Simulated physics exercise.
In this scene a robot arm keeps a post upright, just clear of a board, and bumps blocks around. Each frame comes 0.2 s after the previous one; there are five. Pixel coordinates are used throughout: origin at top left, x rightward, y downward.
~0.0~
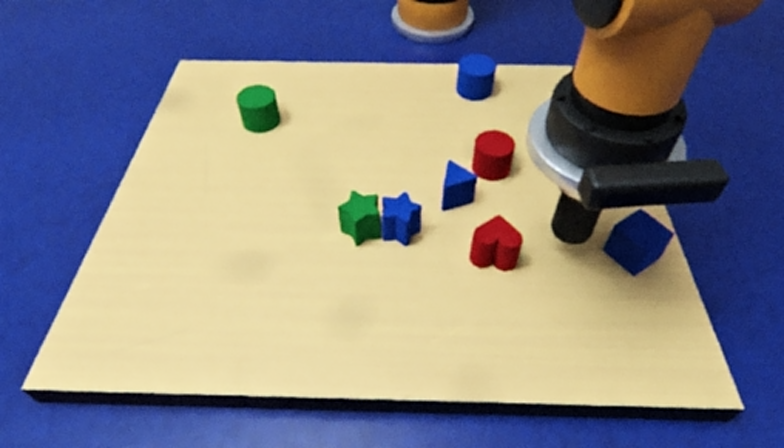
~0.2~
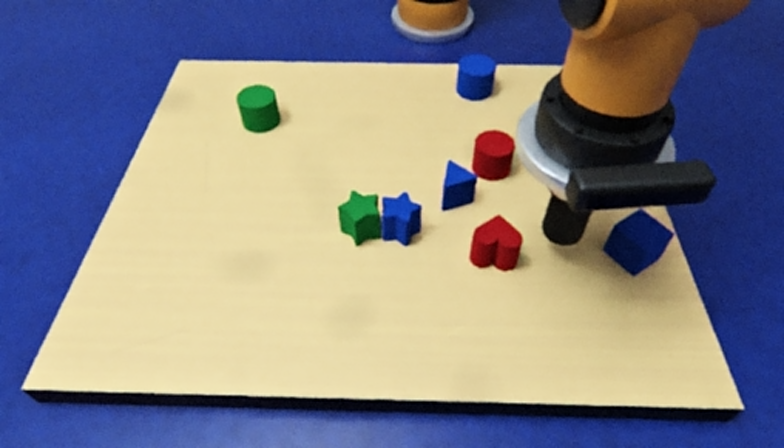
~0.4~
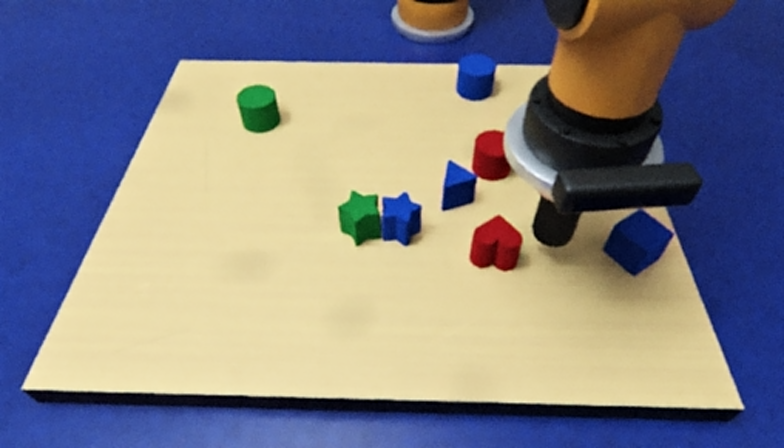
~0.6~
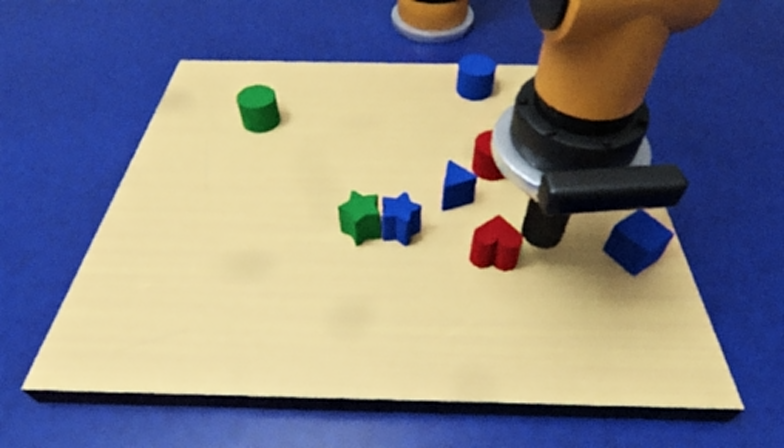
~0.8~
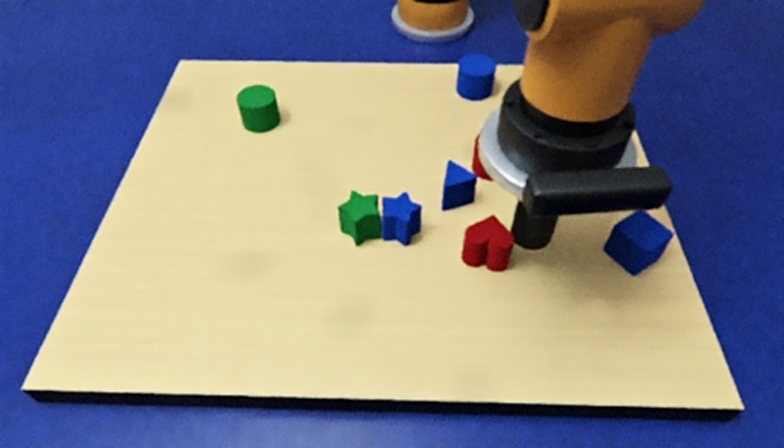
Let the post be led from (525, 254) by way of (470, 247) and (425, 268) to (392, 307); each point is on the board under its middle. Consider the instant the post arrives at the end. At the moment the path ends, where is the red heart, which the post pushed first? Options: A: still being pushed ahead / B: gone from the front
I'll go with B - gone from the front.
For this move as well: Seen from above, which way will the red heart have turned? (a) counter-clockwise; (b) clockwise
My answer is option b.
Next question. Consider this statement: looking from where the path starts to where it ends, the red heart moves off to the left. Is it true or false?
My answer: False.
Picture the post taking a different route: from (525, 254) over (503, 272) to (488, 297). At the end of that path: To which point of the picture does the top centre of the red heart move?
At roughly (466, 241).
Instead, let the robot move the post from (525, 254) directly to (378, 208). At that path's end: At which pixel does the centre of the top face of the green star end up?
My best guess is (309, 210).
What follows on the original path. One third of the way, post at (472, 229); red heart at (432, 226).
Two thirds of the way, post at (426, 250); green star at (349, 199); blue star at (392, 207), turned 40° clockwise; red heart at (387, 239), turned 45° clockwise.
At the end, post at (392, 289); green star at (349, 199); blue star at (392, 207), turned 40° clockwise; blue triangular piece unmoved; red heart at (376, 245), turned 75° clockwise.
